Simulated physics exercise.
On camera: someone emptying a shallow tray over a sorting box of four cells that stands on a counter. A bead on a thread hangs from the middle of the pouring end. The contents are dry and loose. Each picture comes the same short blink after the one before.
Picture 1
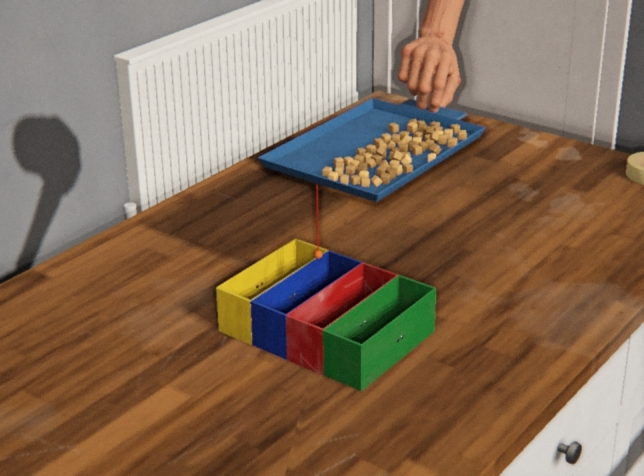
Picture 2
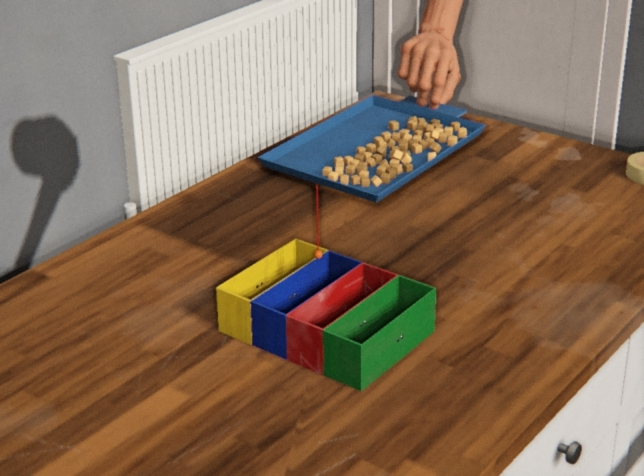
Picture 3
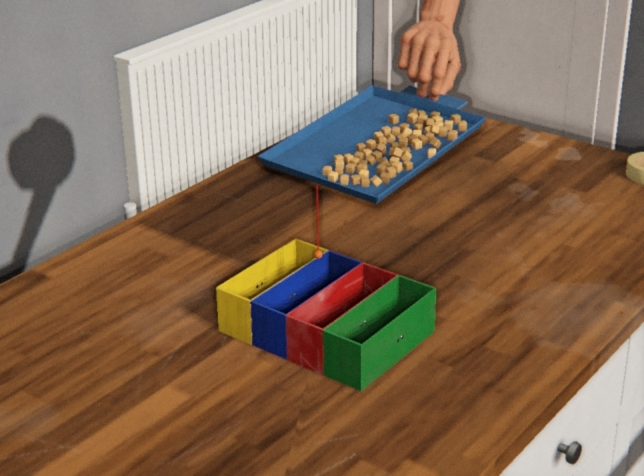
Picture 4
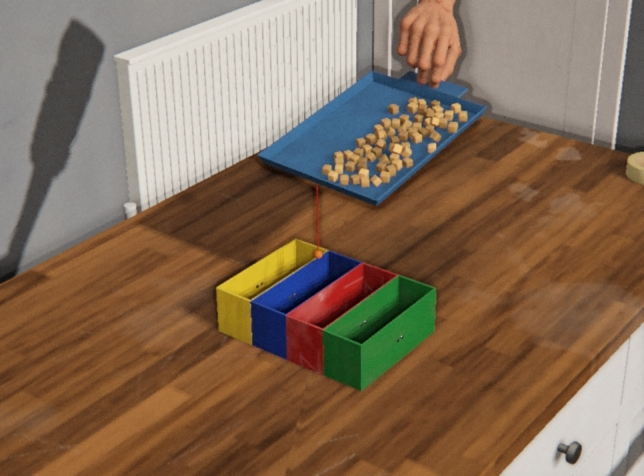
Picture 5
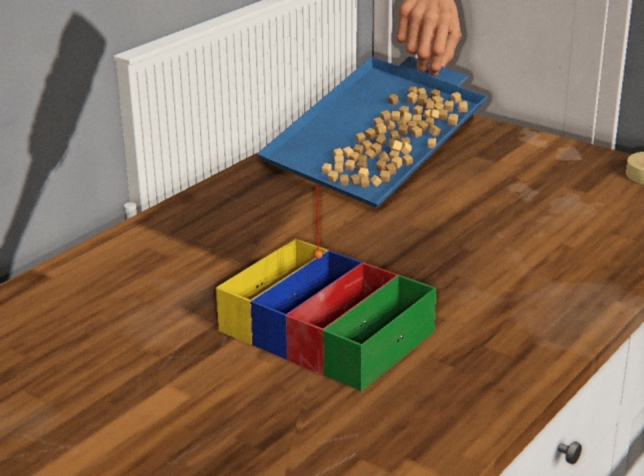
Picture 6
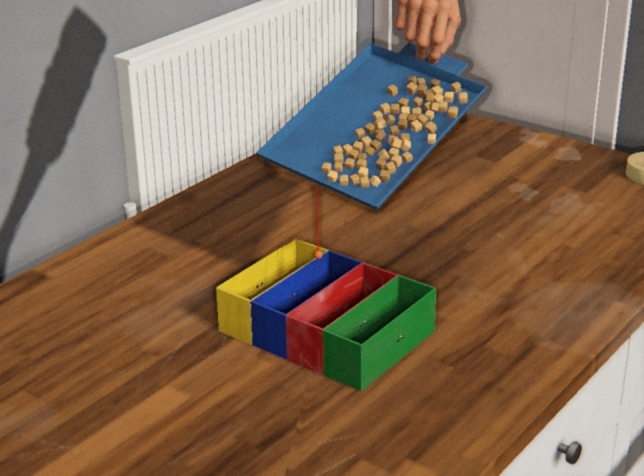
On a wooden counter, a hand gradually tilting a blue tray of small wooden cubes behind a box of four coloured cells.
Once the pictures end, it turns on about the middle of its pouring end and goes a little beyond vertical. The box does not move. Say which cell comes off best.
Fullest: The red cell.
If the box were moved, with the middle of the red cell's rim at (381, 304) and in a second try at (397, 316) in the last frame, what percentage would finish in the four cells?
The first gives 100 %, the second 90 %.
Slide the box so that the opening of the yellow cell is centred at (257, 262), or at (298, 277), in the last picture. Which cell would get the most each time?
One: Green. Two: Red.
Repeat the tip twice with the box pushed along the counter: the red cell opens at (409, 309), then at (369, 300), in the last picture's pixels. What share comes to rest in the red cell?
About 20 and 50 per cent.
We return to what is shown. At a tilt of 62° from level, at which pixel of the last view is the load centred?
Close to (370, 173).
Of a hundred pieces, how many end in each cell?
About: Yellow cell 0, blue cell 20, red cell 40, green cell 30 per cent.
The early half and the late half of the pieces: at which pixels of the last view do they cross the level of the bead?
The first part at (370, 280); the rest at (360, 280).
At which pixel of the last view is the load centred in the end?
Near (347, 335).
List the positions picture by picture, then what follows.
The first frame shows corners of the pouring end at (265, 157) and (376, 192), level; middle of the load at (395, 152), small wooden cubes; bead on its thread at (318, 254); yellow cell at (235, 312); blue cell at (269, 326); red cell at (305, 341); green cell at (343, 356).
The second frame shows corners of the pouring end at (264, 157) and (376, 192), level; middle of the load at (395, 151).
The third frame shows corners of the pouring end at (264, 156) and (376, 194), tipped barely, lowest at the right corner; middle of the load at (395, 147).
The fourth frame shows corners of the pouring end at (264, 154) and (376, 197), tipped a little, lowest at the right corner; middle of the load at (395, 141).
The fifth frame shows corners of the pouring end at (263, 153) and (376, 199), tipped a little, lowest at the right corner; middle of the load at (395, 136).
The sixth frame shows corners of the pouring end at (263, 151) and (376, 202), tipped clearly, lowest at the right corner; middle of the load at (394, 131); yellow cell at (235, 312); blue cell at (269, 326); red cell at (305, 341); green cell at (343, 356).
Soon, tray tipped steeply; nearly all on the tray; a stray few in the green cell; a stray few in the red cell; a small part falling or outside the box.
A while on, tray tipped past a quarter turn; about a third in the red cell; about a third in the green cell; about a quarter in the blue cell; a small part falling or outside the box.
Towards the end, tray tipped past a quarter turn; about half in the red cell; about a third in the green cell; about a quarter in the blue cell; a small part falling or outside the box.
Finally, tray tipped past a quarter turn; about half in the red cell; about a third in the green cell; about a quarter in the blue cell; none in the yellow cell; a small part outside the box.
